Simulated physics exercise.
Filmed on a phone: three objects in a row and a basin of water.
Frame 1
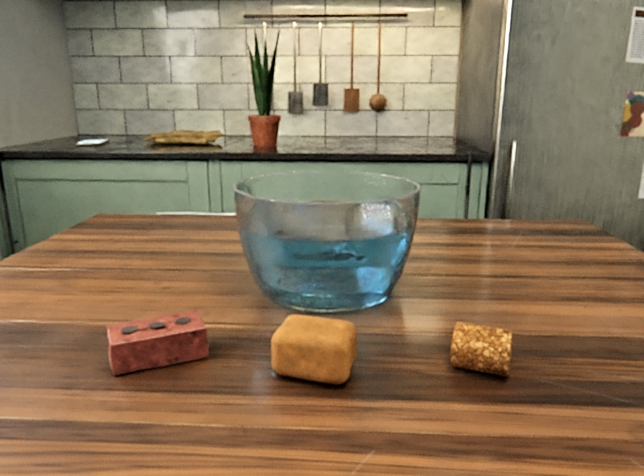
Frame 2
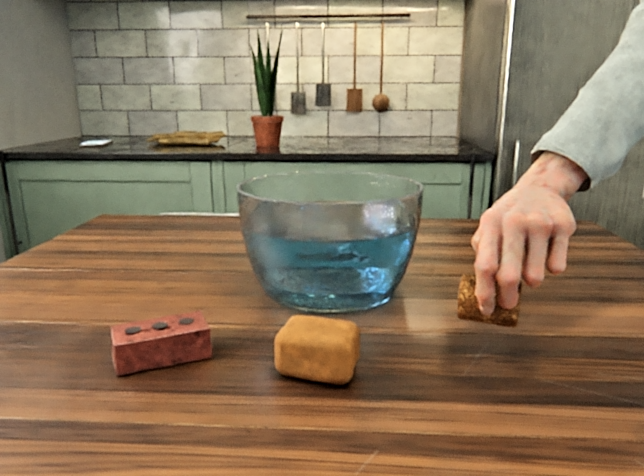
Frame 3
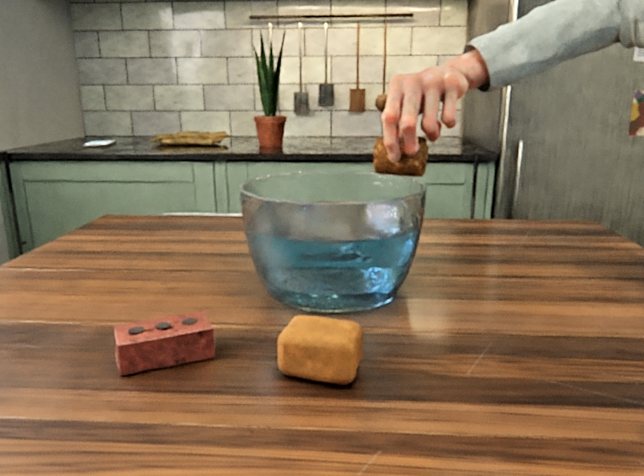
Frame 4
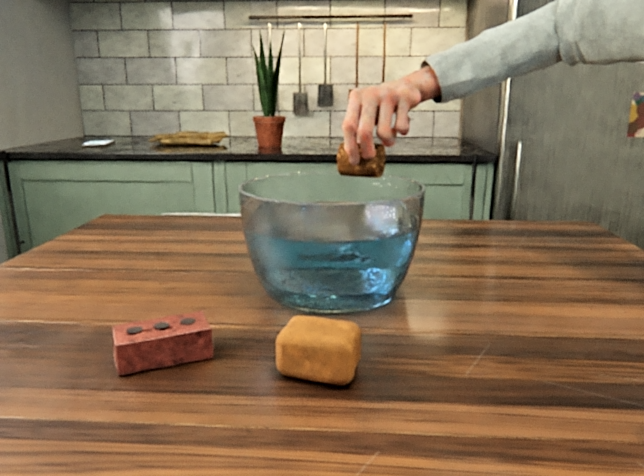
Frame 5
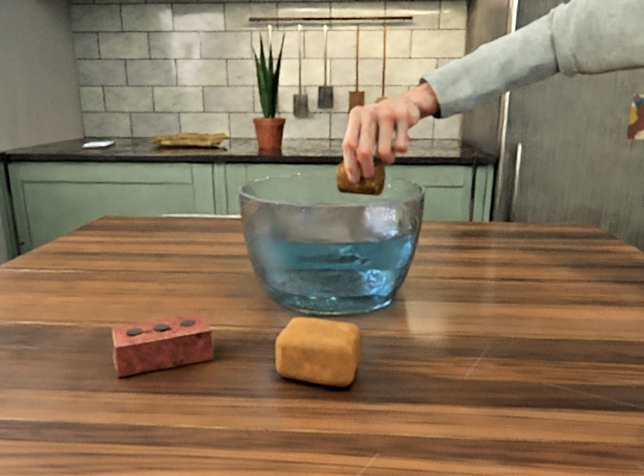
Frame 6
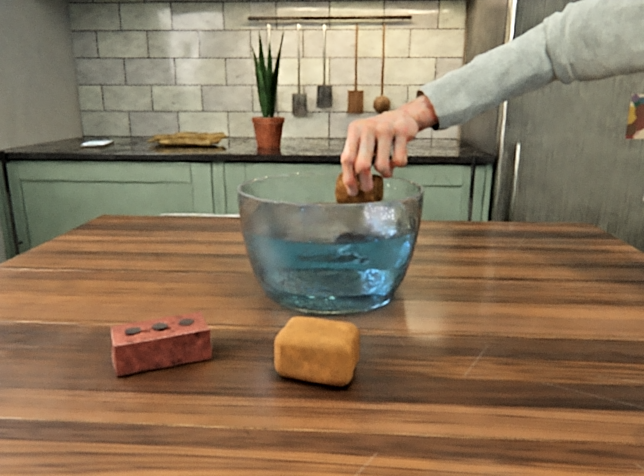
The video shows a red brick piece, a rounded golden-brown item and a cork near a glass basin of water. A hand picks up the cork, carries it left over the basin and lowers it above the water.
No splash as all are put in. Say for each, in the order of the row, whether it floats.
The one on the left goes down, the one in the middle keeps up, the one on the right keeps up.
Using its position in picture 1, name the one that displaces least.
The right-hand item.
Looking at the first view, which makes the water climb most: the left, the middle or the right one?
The left-hand piece.
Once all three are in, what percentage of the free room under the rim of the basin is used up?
I make it 14 per cent.
Soon after, the cork floats.
Later, the bread roll floats.
In the end, the piece of brick goes to the bottom; afloat, bread roll and cork.
